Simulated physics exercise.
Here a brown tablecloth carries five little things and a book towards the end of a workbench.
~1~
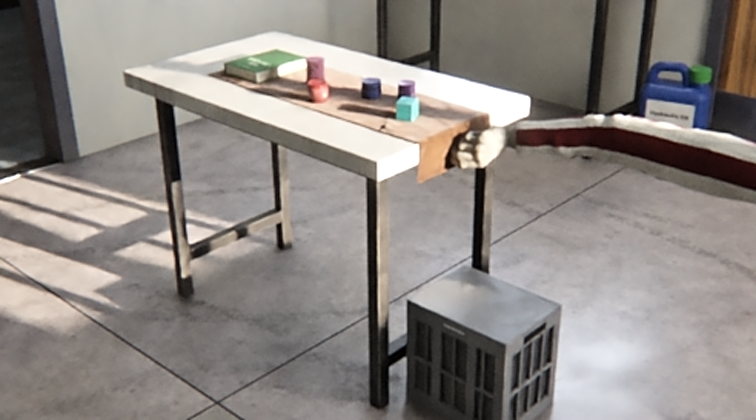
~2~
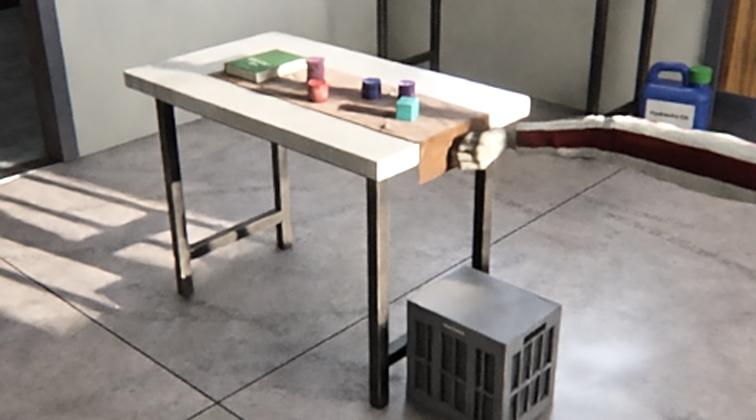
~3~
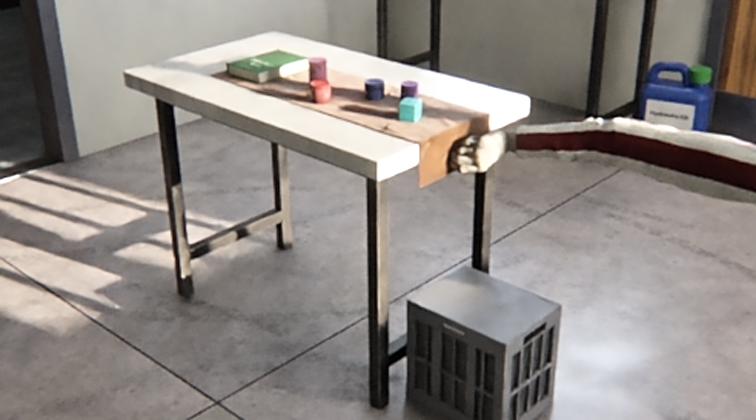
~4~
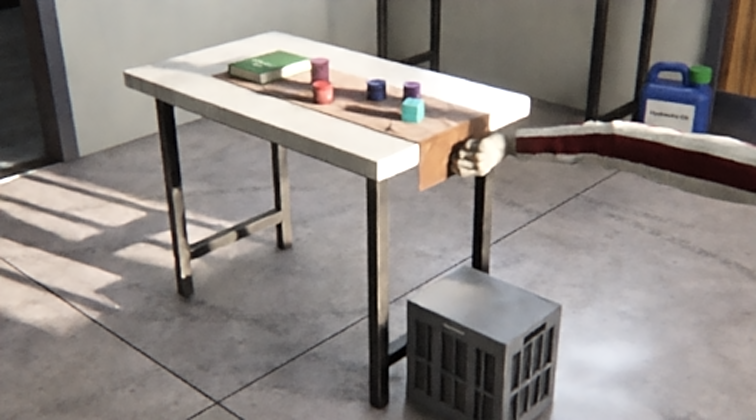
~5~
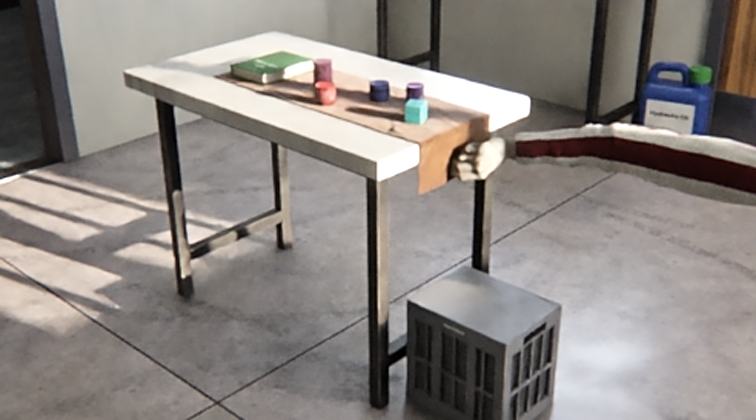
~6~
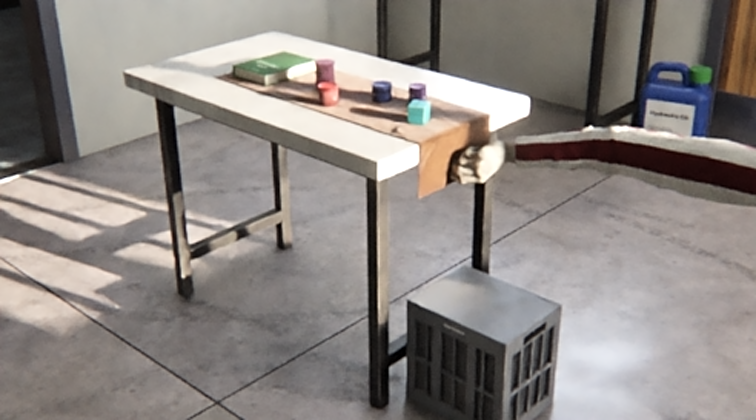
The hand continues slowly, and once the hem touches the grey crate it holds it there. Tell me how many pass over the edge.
Three pass over it.
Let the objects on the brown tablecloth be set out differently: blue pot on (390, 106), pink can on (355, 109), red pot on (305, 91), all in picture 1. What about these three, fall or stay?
The blue pot topples down, the pink can topples down, and the red pot stays put.
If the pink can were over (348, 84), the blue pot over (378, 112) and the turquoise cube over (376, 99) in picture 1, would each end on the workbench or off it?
Record - pink can retained; blue pot lost; turquoise cube lost.
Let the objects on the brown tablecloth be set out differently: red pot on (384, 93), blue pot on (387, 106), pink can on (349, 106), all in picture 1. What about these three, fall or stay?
In the end the red pot is no longer on top, the blue pot is no longer on top, and the pink can is no longer on top.
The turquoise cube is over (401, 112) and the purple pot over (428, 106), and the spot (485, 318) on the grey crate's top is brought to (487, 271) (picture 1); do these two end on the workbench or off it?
First the turquoise cube: It ends off the top. Then the purple pot: It ends off the top.
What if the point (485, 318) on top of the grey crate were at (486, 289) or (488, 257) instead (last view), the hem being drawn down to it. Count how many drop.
Going over the edge would be 2 and 1.
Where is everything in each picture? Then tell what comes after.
Hem (418, 183); turquoise cube (407, 100); purple pot (407, 82); blue pot (372, 80); red pot (318, 82); pink can (315, 59); top of the crate (485, 318), in the first picture.
Hem (419, 184); turquoise cube (407, 100), in the second picture.
Hem (419, 187); purple pot (410, 83), in the third picture.
Hem (419, 191); blue pot (376, 82); top of the crate (485, 318), in the fourth picture.
Hem (419, 194); red pot (325, 85), in the fifth picture.
Hem (418, 198); turquoise cube (419, 104); purple pot (418, 85); blue pot (382, 83); red pot (328, 85); pink can (325, 61), in the sixth picture.
Early on, hem near (455, 221); turquoise cube gone.
Midway, hem near (456, 279); turquoise cube and purple pot gone.
Finally, hem on the crate; turquoise cube, purple pot and blue pot gone. It carries off three.
